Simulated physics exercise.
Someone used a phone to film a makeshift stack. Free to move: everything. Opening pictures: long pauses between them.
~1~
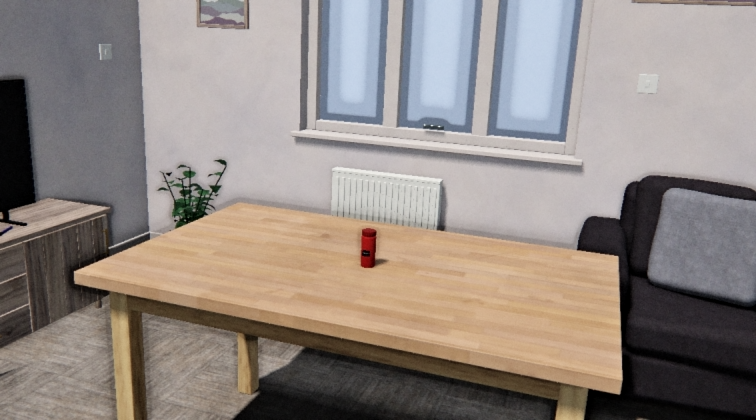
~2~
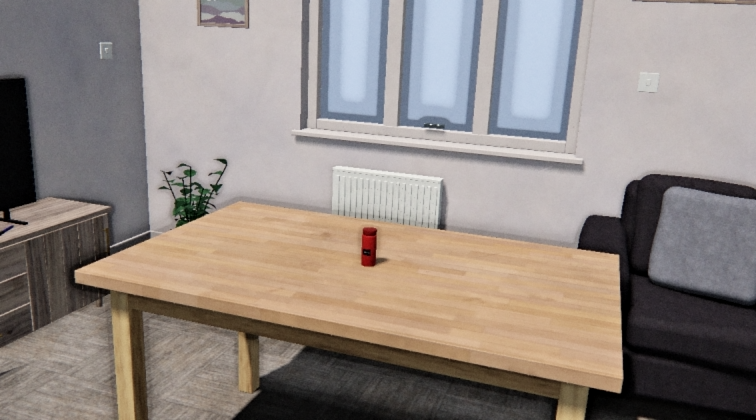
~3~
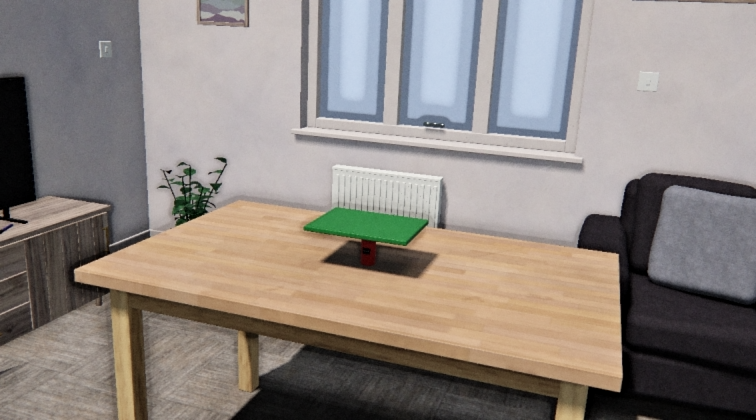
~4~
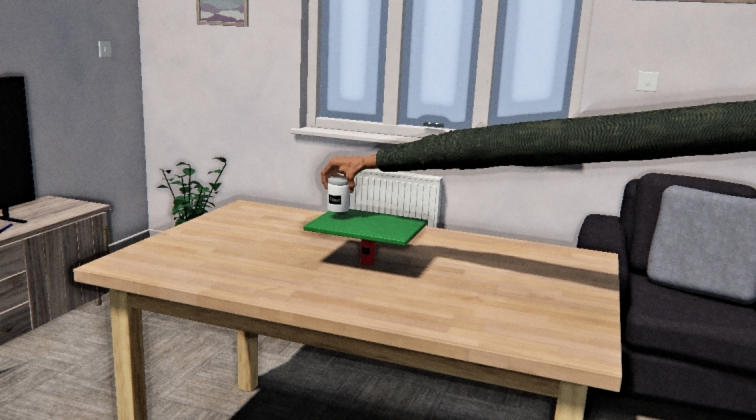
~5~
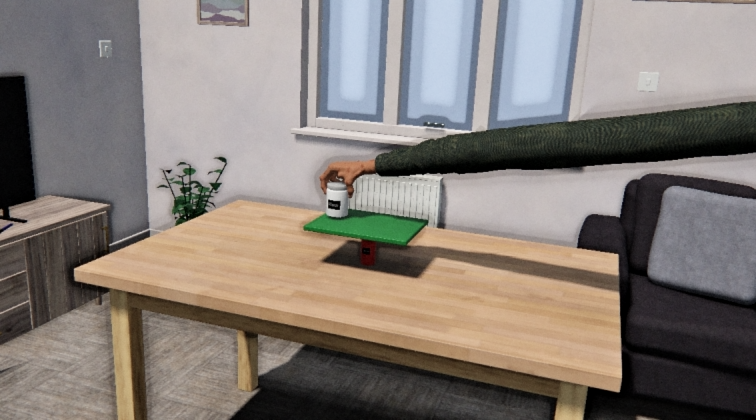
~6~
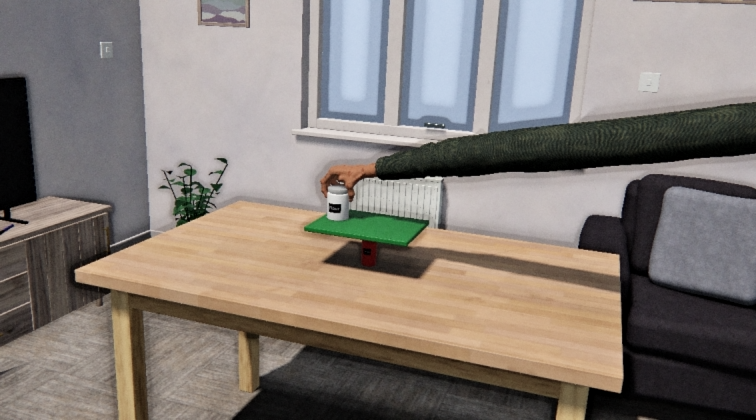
At first, a small red container stands alone on a wooden table, and then a flat green lid appears lying across its top. A hand reaches in from the right with a white jar, lowers it slightly onto the lid's left side, and keeps hold of it.
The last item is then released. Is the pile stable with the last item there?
Sure enough, it doesn't last, sadly.
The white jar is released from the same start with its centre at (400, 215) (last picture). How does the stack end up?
Result: The stack tips over.
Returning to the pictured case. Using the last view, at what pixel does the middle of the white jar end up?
End spot: Near (307, 247).
Then, 0.40 s past the last view, white jar now fallen; green lid rocked 55° from its first pose.
Then, 0.60 s past the last view, green lid rocked 43° from its first pose; red shaker rocked 17° from its first pose.
Then, 0.80 s past the last view, green lid now fallen; red shaker on its side.
Finally, fallen, green lid, red shaker and white jar. Final places as the last picture's camera would see them, white jar near (307, 247). The stack gives way.
